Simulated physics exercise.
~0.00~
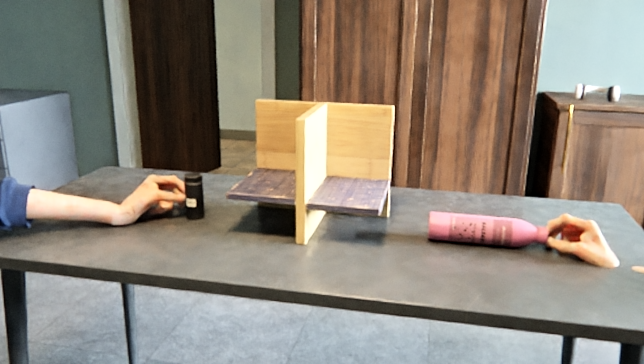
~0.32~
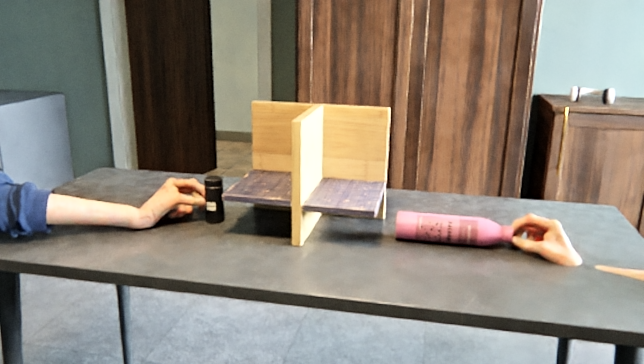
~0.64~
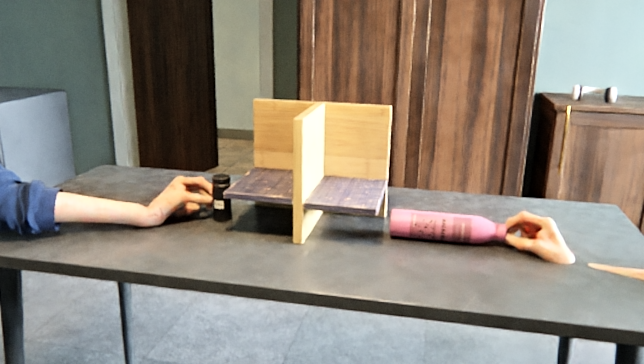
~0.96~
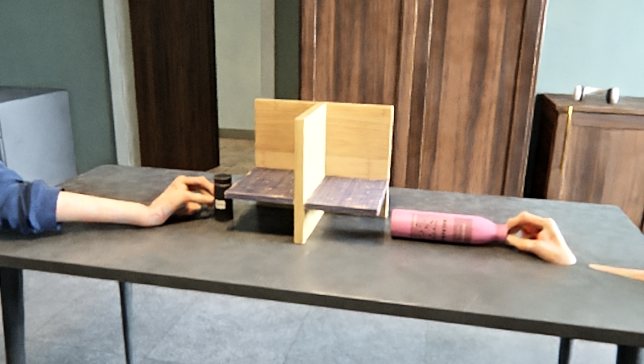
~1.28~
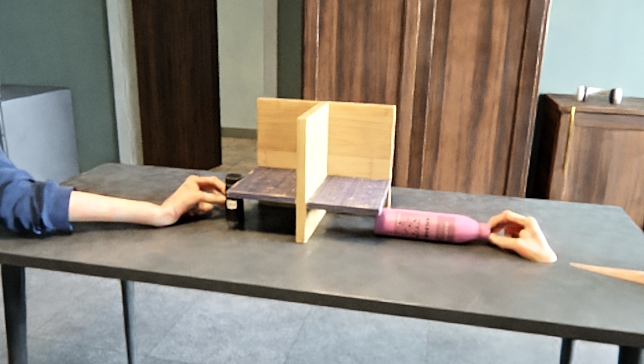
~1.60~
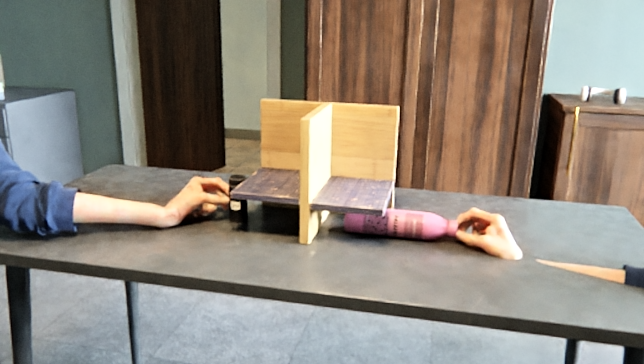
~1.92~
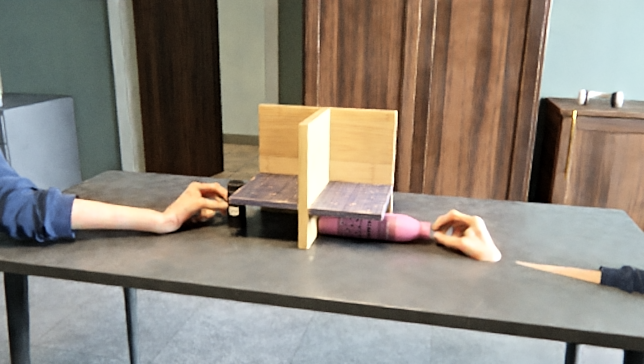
Pink bottle on its side being slid left by a hand under a two-sided shelf, a black container stopping upright opposite.
